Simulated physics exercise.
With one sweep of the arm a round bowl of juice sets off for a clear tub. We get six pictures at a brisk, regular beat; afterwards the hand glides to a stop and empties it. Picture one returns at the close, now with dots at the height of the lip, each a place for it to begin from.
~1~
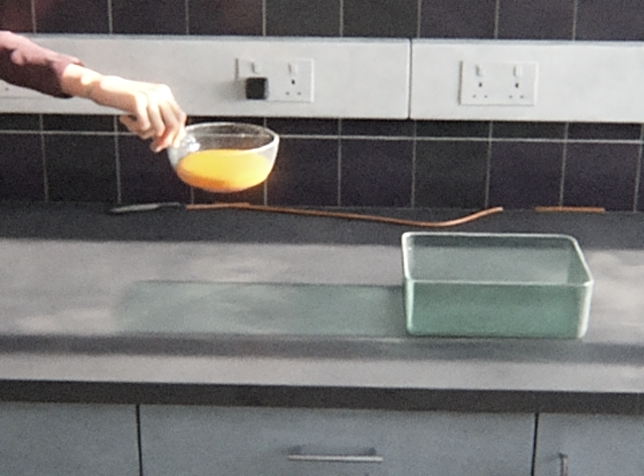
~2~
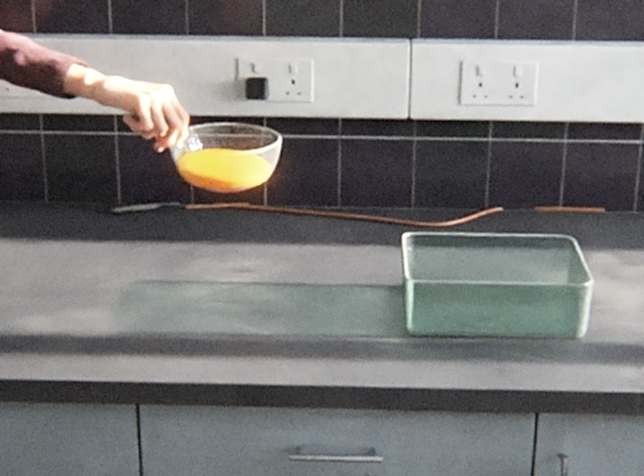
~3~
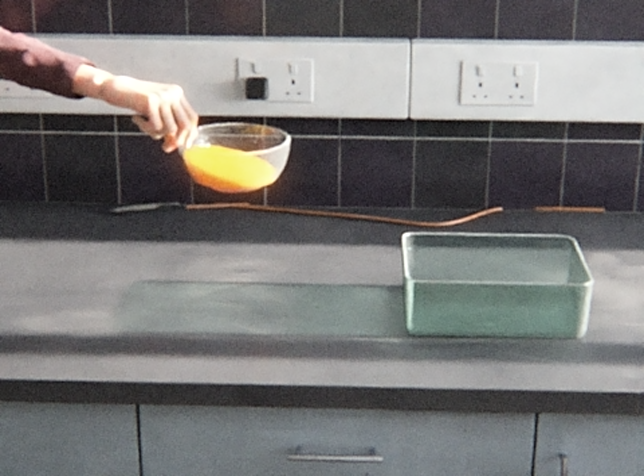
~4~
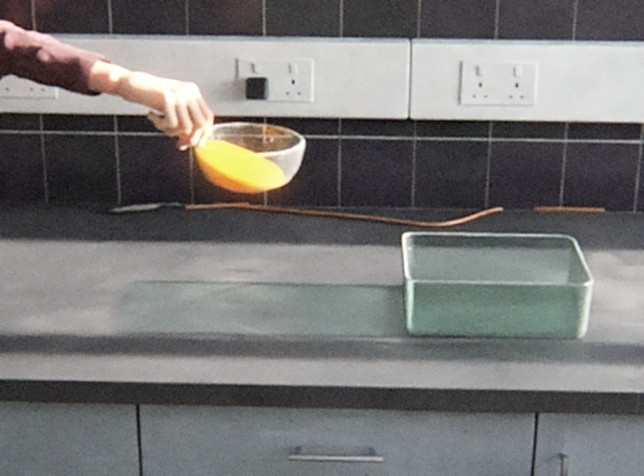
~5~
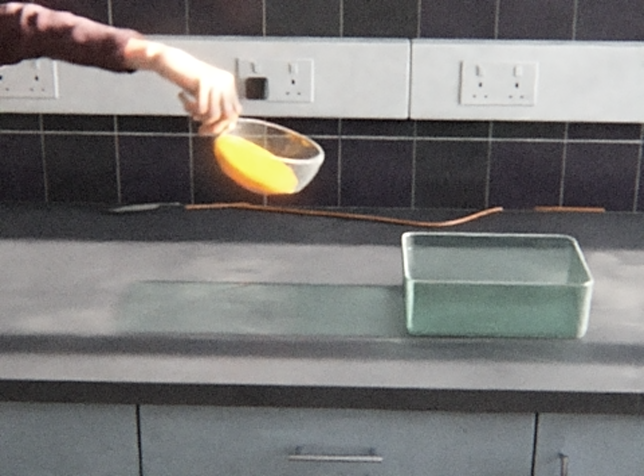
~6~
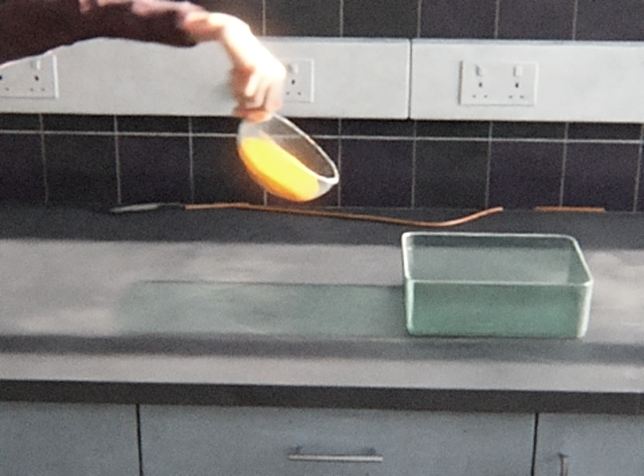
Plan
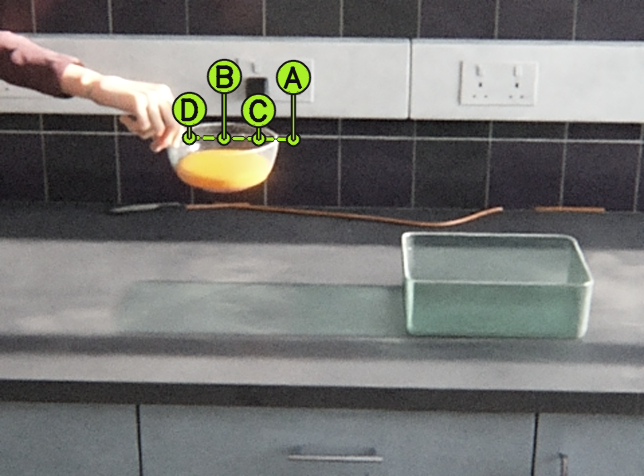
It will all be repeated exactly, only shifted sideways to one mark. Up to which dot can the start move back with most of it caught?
Go for A.
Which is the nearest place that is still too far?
C it is.
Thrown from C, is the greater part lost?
Yes, that goes wrong.
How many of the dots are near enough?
One.
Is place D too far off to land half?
Yes, that goes wrong.
In lime, A at (293, 139); B at (224, 138); C at (258, 138); D at (189, 137).
With A, about 67 % lands in the tub, 24 % falls short and 10 % goes beside or beyond.
With B, about 0 % lands in the tub, 98 % falls short.
With C, about 21 % lands in the tub, 75 % falls short and 4 % goes beside or beyond.
With D, about 0 % lands in the tub, 100 % falls short.
